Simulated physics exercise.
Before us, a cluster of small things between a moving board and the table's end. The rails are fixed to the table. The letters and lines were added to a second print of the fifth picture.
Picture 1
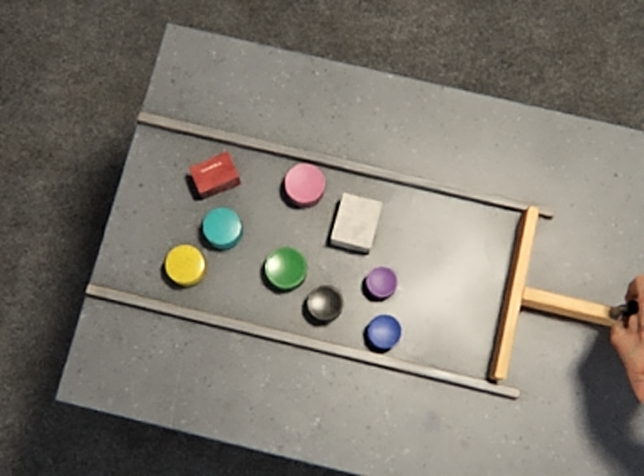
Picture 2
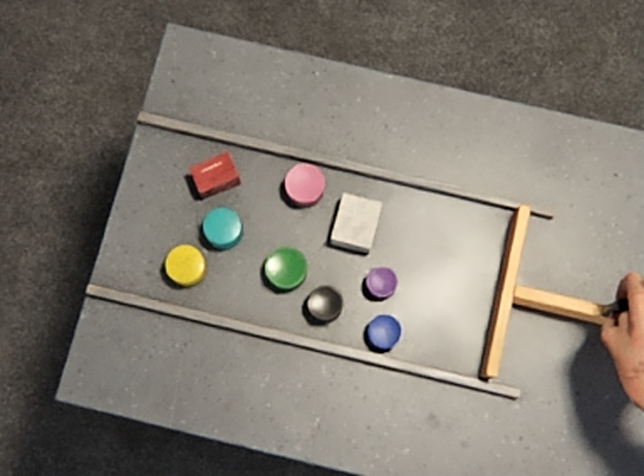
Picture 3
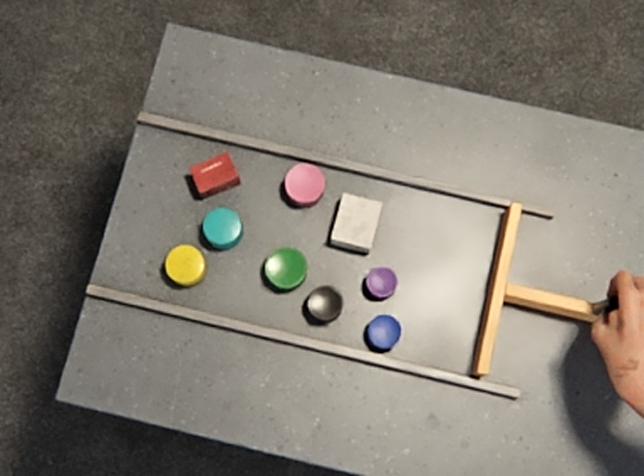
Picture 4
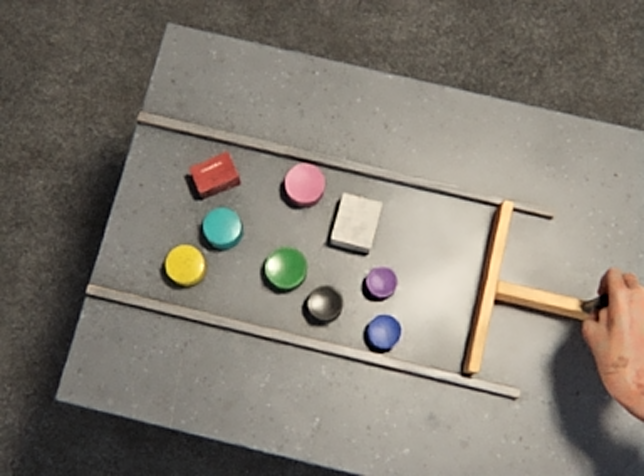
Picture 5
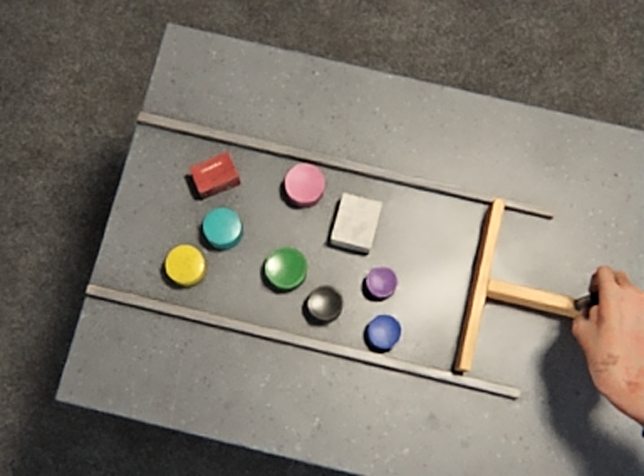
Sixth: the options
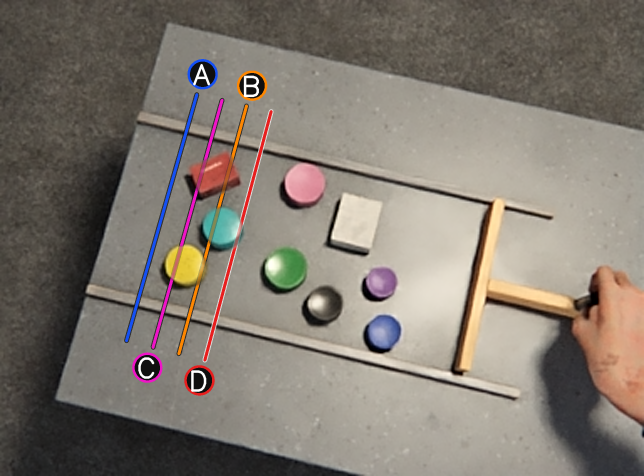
A wooden T-shaped pusher, held by a hand at the right, lies across a track between two thin rails on a grey speckled tabletop, seen from above at a slight tilt. Red and white blocks and round pink, teal, yellow, green, black, purple and blue pieces sit scattered to its left. The hand slides the pusher slowly leftward a short way, touching none of them, while the pieces and camera stay still.
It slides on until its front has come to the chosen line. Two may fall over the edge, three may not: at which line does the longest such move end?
Line C.
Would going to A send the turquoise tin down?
By then, yes.
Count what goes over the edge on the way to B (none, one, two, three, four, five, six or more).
In all, none.
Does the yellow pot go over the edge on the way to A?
By then, yes.
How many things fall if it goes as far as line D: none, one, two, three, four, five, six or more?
The count is none.
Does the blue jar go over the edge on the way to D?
No.
On the copy, A at (163, 214); B at (214, 226); C at (189, 220); D at (239, 232).
On C. First, board (376, 257); blue jar (337, 324); black tub (313, 299).
Then, board (270, 232); red packet (187, 174); turquoise tin (182, 213).
Finally, board (188, 213); yellow pot over the edge; red packet (128, 154); one fallen.
By contrast, A drops three; B is within the limit but short; D is within the limit but short.
